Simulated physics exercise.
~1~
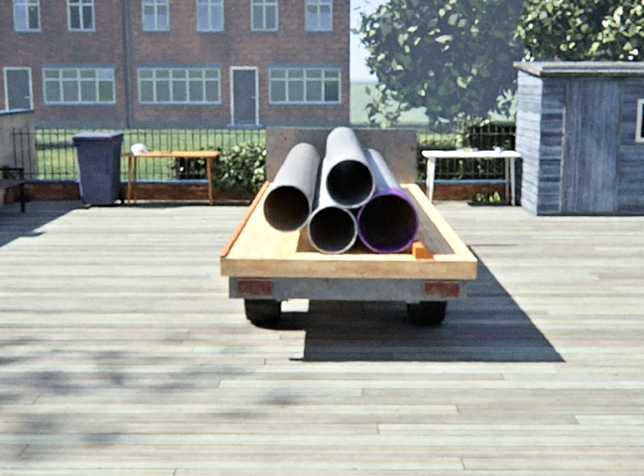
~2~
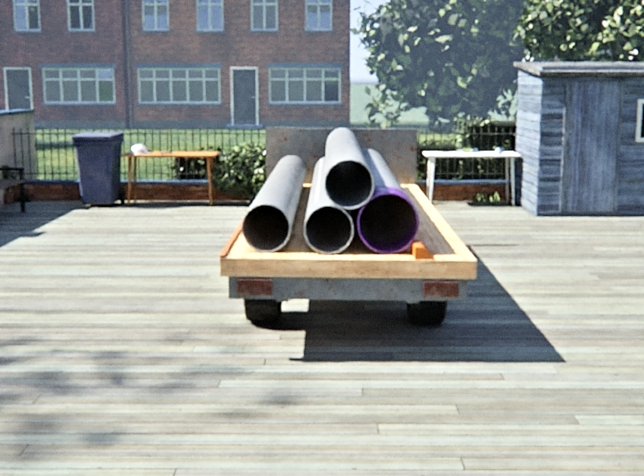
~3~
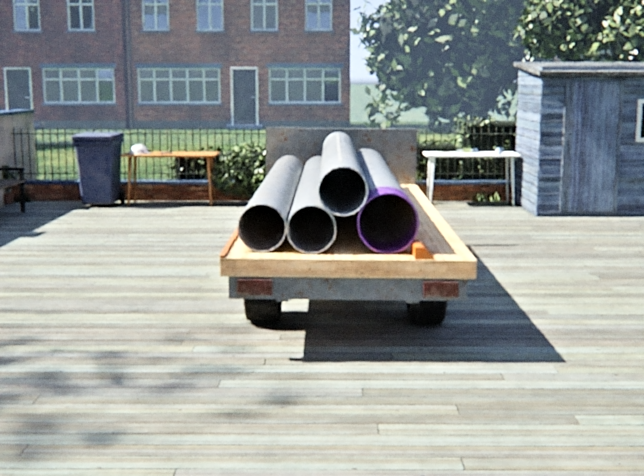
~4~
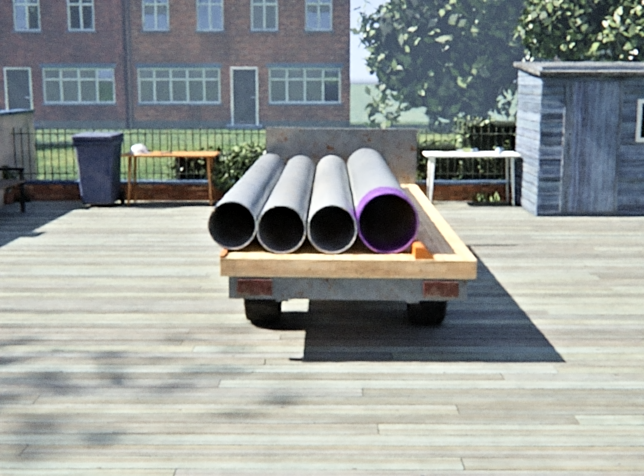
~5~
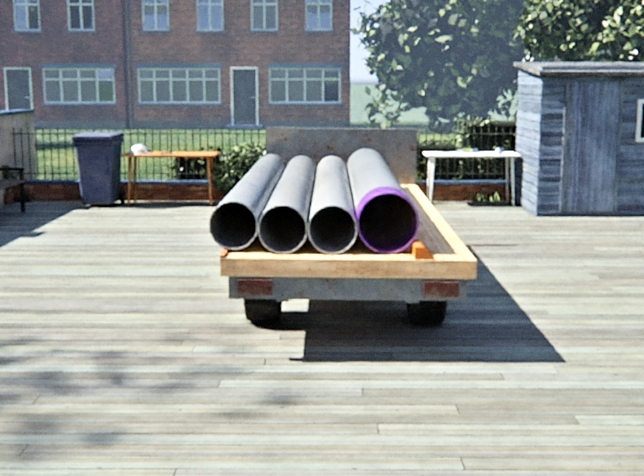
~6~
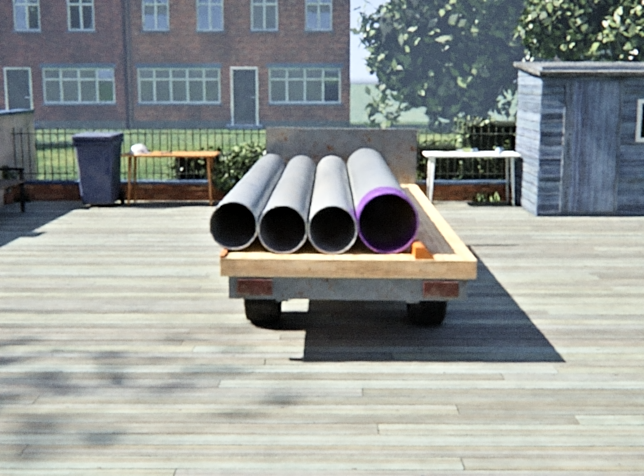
A low flatbed trailer with pale wooden edging stands on a sunlit plank surface, seen from behind, with brick buildings, trees and a blue-grey shed in the background. On its deck lie four hollow pipes, three grey and one purple-rimmed, with one grey pipe resting on top of the others and a small orange chock near the purple one at right. The left pipe rolls outward, and the middle one follows it to the left. The upper pipe sinks into the widening gap beside the purple pipe. All four finish side by side on the deck, the purple one rightmost.
